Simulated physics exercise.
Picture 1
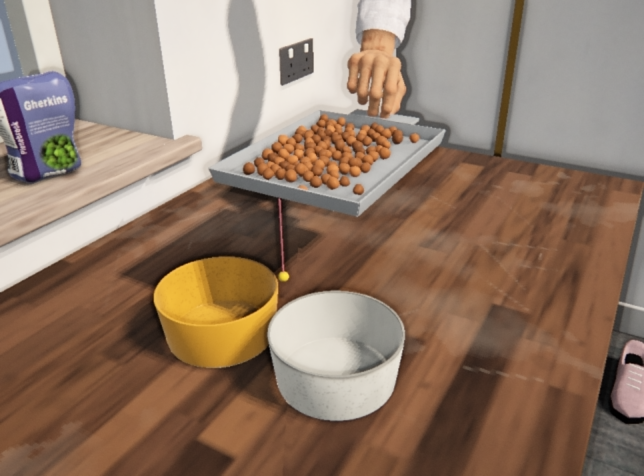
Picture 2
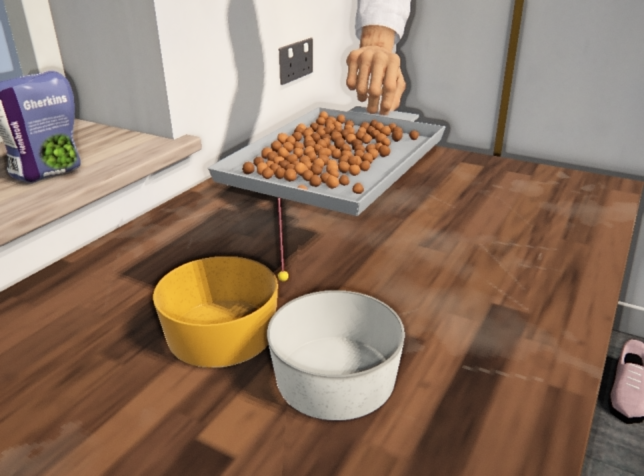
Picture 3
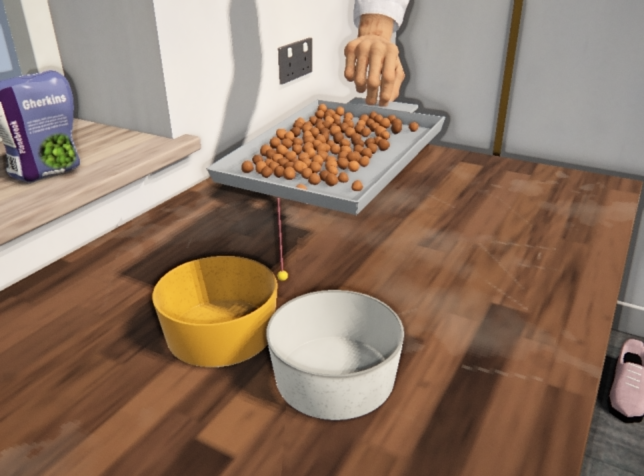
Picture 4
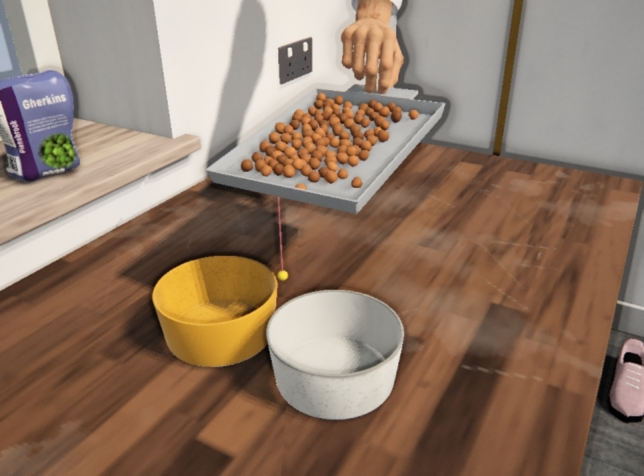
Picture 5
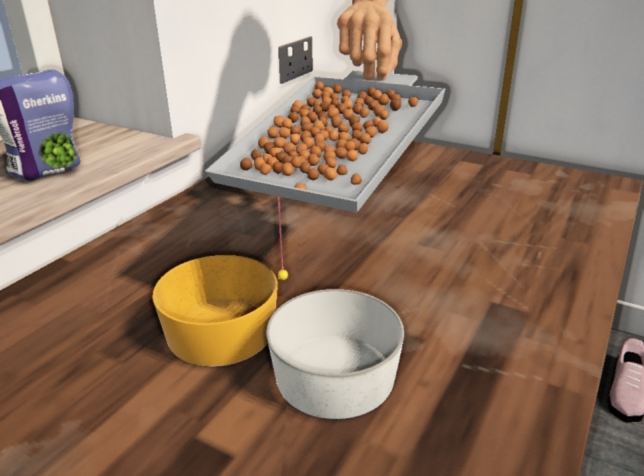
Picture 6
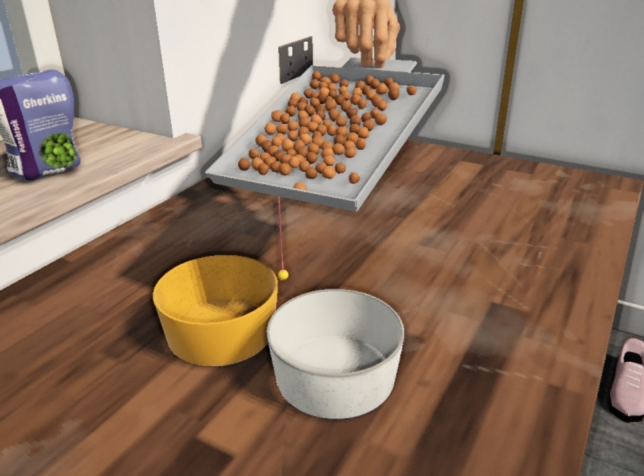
On a wooden worktop, a yellow bowl and a pale grey bowl sit side by side beneath a grey tray of hazelnuts, held level by a hand at its far end. The hand then slowly raises that end, slanting the tray more steeply towards its lower left corner, while the bowls stay still.
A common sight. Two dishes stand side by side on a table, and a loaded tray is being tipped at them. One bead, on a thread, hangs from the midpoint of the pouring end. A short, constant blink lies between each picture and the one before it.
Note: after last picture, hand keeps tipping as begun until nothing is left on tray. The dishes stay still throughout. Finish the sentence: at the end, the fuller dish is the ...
At the end, the fuller dish is the left-hand one.
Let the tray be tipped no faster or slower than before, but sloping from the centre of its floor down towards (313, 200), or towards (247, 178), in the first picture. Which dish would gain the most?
The first tilt favours the dish to the right, the second the dish to the left.
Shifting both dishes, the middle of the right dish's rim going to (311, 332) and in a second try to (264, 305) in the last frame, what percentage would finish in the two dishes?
First case: Some 90 %; second case: Some 80 %.
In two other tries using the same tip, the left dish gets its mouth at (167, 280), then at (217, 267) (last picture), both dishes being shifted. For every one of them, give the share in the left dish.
That makes 30 per cent, followed by 40 per cent.
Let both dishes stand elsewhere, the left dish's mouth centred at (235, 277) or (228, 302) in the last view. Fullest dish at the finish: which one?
The left-placed dish first, the left-placed dish second.
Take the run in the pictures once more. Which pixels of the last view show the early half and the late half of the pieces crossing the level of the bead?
It passes near (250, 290) first and then near (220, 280).
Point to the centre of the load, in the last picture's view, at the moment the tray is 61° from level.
The middle of the pieces shows up near (270, 137).
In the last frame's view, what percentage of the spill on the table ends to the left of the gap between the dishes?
Looks like close to 90 per cent of it.
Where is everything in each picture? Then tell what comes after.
In the first frame, corners of the pouring end (213, 167) and (358, 200), level; middle of the load (332, 152), hazelnuts; left dish (179, 340); right dish (302, 391); bead on its thread (284, 277).
In the second frame, corners of the pouring end (213, 167) and (357, 200), level; middle of the load (332, 150).
In the third frame, corners of the pouring end (211, 168) and (356, 199), tipped barely, lowest at the left corner; middle of the load (331, 145).
In the fourth frame, corners of the pouring end (211, 169) and (355, 199), tipped a little, lowest at the left corner; middle of the load (330, 138).
In the fifth frame, corners of the pouring end (210, 169) and (354, 198), tipped a little, lowest at the left corner; middle of the load (329, 131).
In the sixth frame, corners of the pouring end (210, 171) and (354, 198), tipped clearly, lowest at the left corner; middle of the load (327, 125); left dish (178, 339); right dish (301, 389).
Just after the last frame, tray tipped steeply; every one on the tray.
A moment on, tray tipped right over; almost all on the tray; just a few in the right dish; just a few outside both.
Further on, tray tipped past a quarter turn; about a tenth in the right dish; roughly two thirds in the left dish; roughly a quarter outside both.
When it is over, tray tipped past a quarter turn; about a tenth in the right dish; roughly two thirds in the left dish; roughly a quarter outside both.
